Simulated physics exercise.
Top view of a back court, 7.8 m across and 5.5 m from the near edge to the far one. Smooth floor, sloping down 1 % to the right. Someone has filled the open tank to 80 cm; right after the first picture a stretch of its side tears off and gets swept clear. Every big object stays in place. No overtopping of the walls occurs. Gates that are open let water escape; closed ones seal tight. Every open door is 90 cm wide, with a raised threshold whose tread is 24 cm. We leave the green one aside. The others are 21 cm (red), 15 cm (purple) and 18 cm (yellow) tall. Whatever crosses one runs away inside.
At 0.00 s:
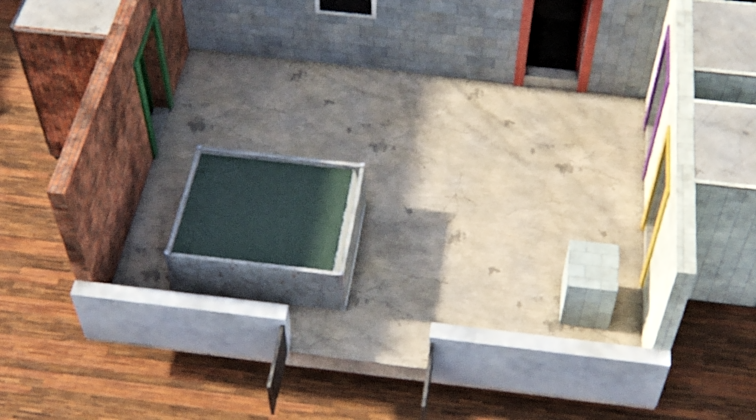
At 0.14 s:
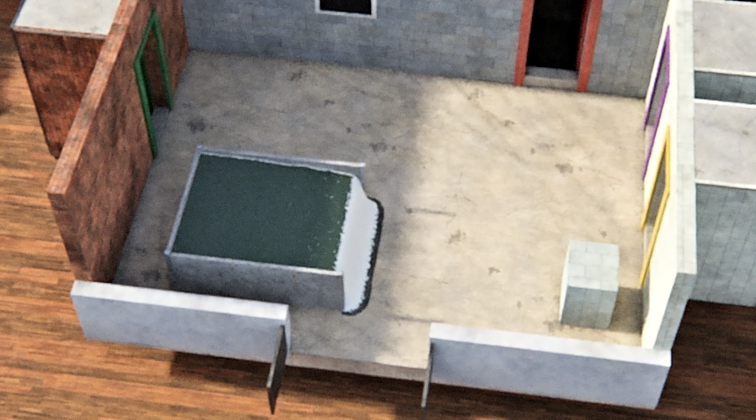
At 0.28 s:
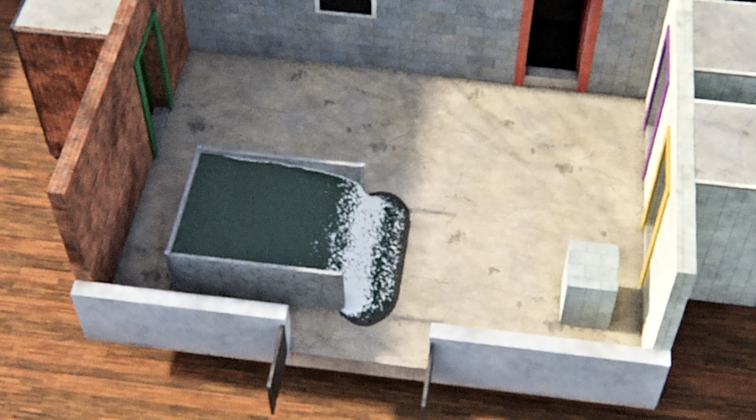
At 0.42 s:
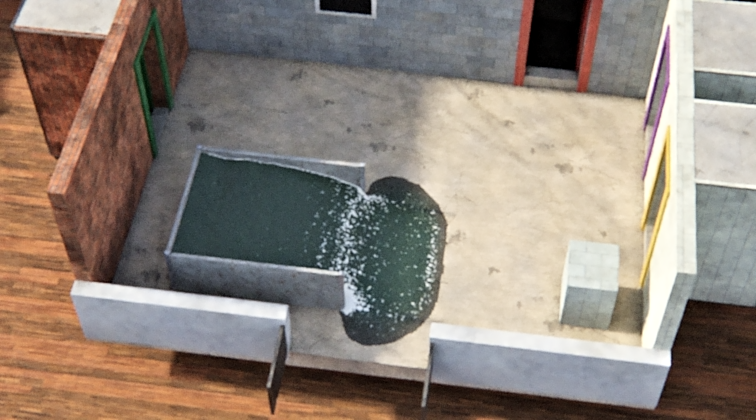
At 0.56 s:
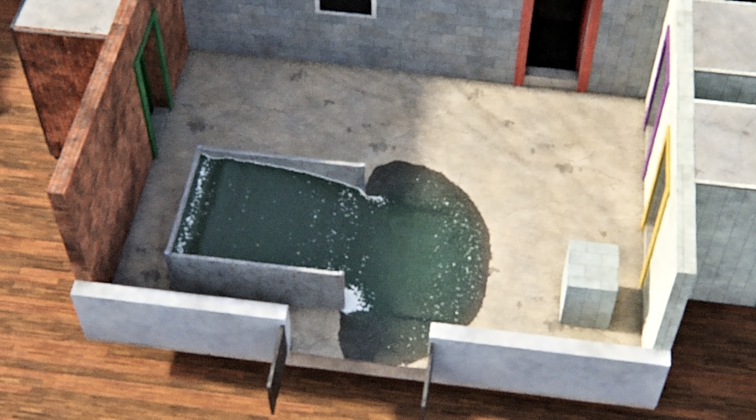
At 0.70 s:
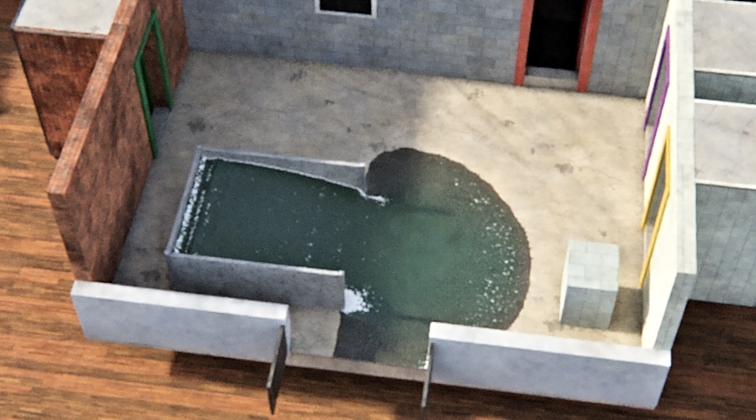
Dark green water pouring out through the open right side of a raised tank and spreading across a walled court's pale floor.
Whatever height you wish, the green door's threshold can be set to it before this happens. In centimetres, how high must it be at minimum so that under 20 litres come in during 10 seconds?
At least 10.5 cm or so.
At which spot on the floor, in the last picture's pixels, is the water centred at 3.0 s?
Centre estimate: (485, 246) px, approximately.
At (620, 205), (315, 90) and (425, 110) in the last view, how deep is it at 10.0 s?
Around 9 cm, 5 cm and 7 cm.
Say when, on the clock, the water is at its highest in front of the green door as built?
The depth peaks at about 7.5 seconds.
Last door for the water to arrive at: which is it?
Last: Green.
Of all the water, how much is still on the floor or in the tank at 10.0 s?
Around 80 in a hundred parts remain.
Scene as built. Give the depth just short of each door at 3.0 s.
At the green door the depth is 0 cm, at red 7 cm, at purple 22 cm and at yellow 34 cm.
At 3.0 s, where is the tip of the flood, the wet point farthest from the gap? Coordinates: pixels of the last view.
Close to pixel (644, 101).
After 1.4 s water covers 45 % of the floor, deepest (41 cm) near (554, 296); it has not reached the green door.
After 3.0 s water covers 55 % of the floor, deepest (46 cm) near (644, 101); it has not reached the green door.
After 10.0 s water covers 95 % of the floor, deepest (14 cm) near (195, 68); 12 cm at the green door, 97 litres in over its 5 cm threshold.
At the green door as built, the water arrived by 6.4 s and peaked near 14 cm at 7.6 s.
With a threshold of 9.5 cm, 29 litres would have come in within the 10 s; with 13 cm, 4 litres. So under 20 litres takes about 10.5 cm.
